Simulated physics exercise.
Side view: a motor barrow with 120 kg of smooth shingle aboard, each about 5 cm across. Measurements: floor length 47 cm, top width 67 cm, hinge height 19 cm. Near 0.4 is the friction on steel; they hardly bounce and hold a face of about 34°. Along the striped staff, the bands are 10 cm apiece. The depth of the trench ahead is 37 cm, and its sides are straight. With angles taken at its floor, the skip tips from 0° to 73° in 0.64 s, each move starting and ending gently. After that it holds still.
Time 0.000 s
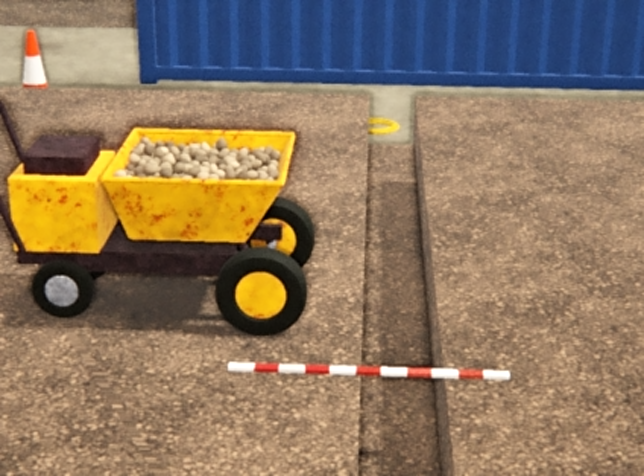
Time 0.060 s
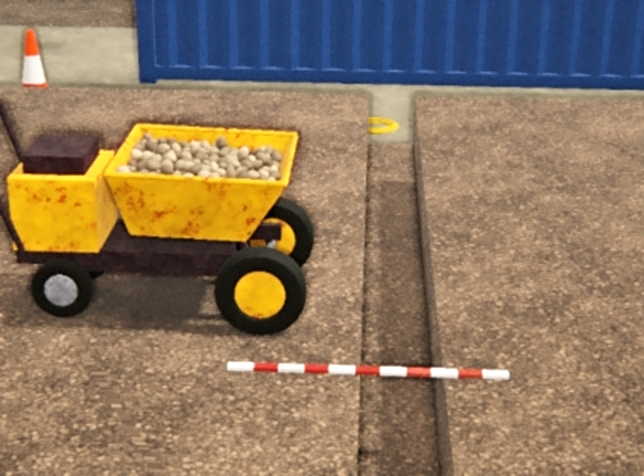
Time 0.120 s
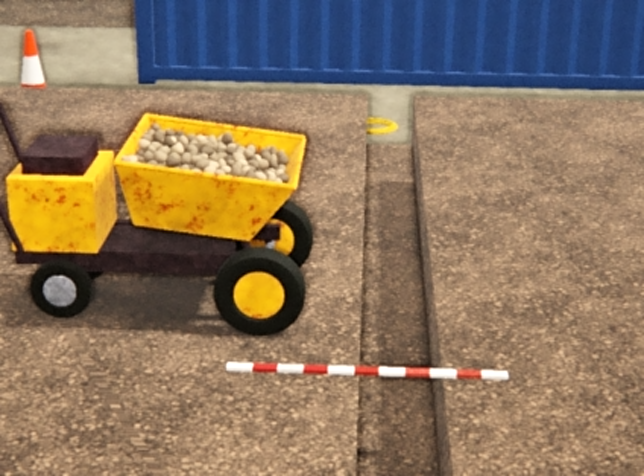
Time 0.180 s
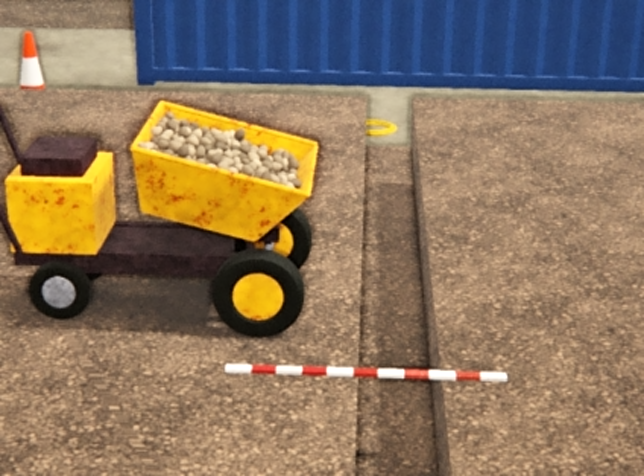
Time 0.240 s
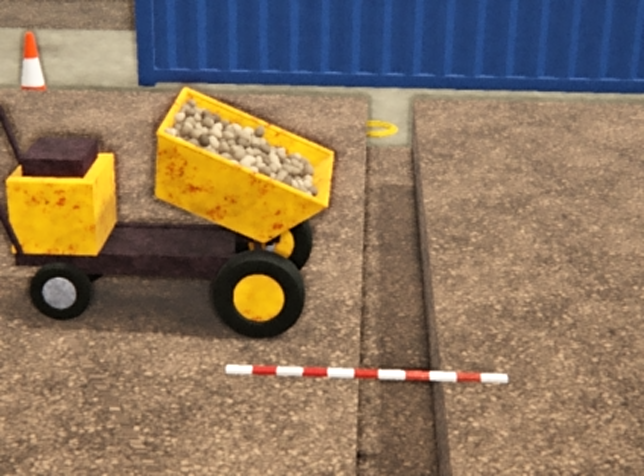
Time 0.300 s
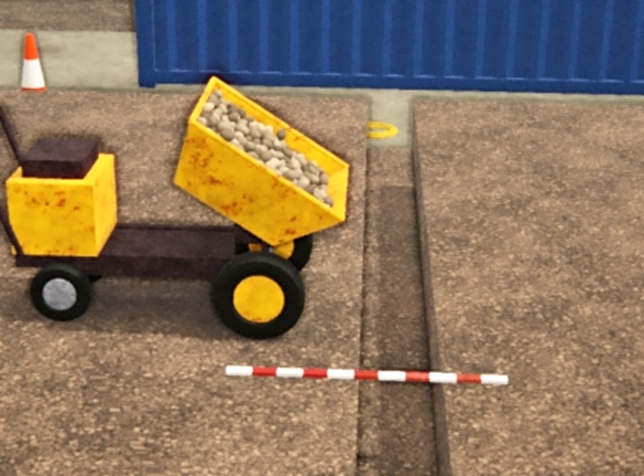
Yellow skip of rounded stones on a small motor barrow tilting steadily up at its left end, beside a narrow trench.
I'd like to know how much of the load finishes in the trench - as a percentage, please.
Somewhere near 51 per cent of it finishes in the trench.
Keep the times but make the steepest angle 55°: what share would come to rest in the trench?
The trench would hold about 35% of it.
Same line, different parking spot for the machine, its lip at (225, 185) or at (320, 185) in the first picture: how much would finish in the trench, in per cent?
Roughly 90 percent for the first, and 25 percent for the second.
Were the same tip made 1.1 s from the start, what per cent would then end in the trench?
Then some 70 per cent would.
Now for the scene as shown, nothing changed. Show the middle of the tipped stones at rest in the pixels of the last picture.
Roughly at (429, 353).
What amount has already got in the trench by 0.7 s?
25 per cent or so by then.
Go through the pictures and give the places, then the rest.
Lip at (282, 184), floor tilted 0°, highest stones at (194, 153), in the first frame.
The skip is at 2°, its lip at (285, 184); the top of the load is at (183, 150); the stones move at 0.4 m/s on average, in the second frame.
Lip at (295, 188), floor tilted 7°, highest stones at (166, 140); the stones move at 0.9 m/s on average, in the third frame.
The skip is at 14°, its lip at (308, 195); the top of the load is at (171, 127); the stones move at 1.2 m/s on average, in the fourth frame.
The skip is at 23°, its lip at (326, 205); the top of the load is at (187, 113); the stones move at 1.4 m/s on average, in the fifth frame.
Lip at (343, 220), floor tilted 33°, highest stones at (214, 104); the stones move at 1.5 m/s on average, in the sixth frame.
After 0.5 s the floor is at 62°; 100 % in the skip; the foremost stones are at (371, 232).
After 0.7 s the floor is at 73°; 60 % in the skip, 24 % in the trench, 16 % past the trench; the foremost stones are at (475, 312).
After 1.1 s the floor is at 73°; 15 % in the skip, 35 % in the trench, 50 % past the trench; the foremost stones are past the picture's edge.
After 3.0 s the floor is at 73°; 0 % in the skip, 51 % in the trench, 49 % past the trench; the foremost stones are past the picture's edge.
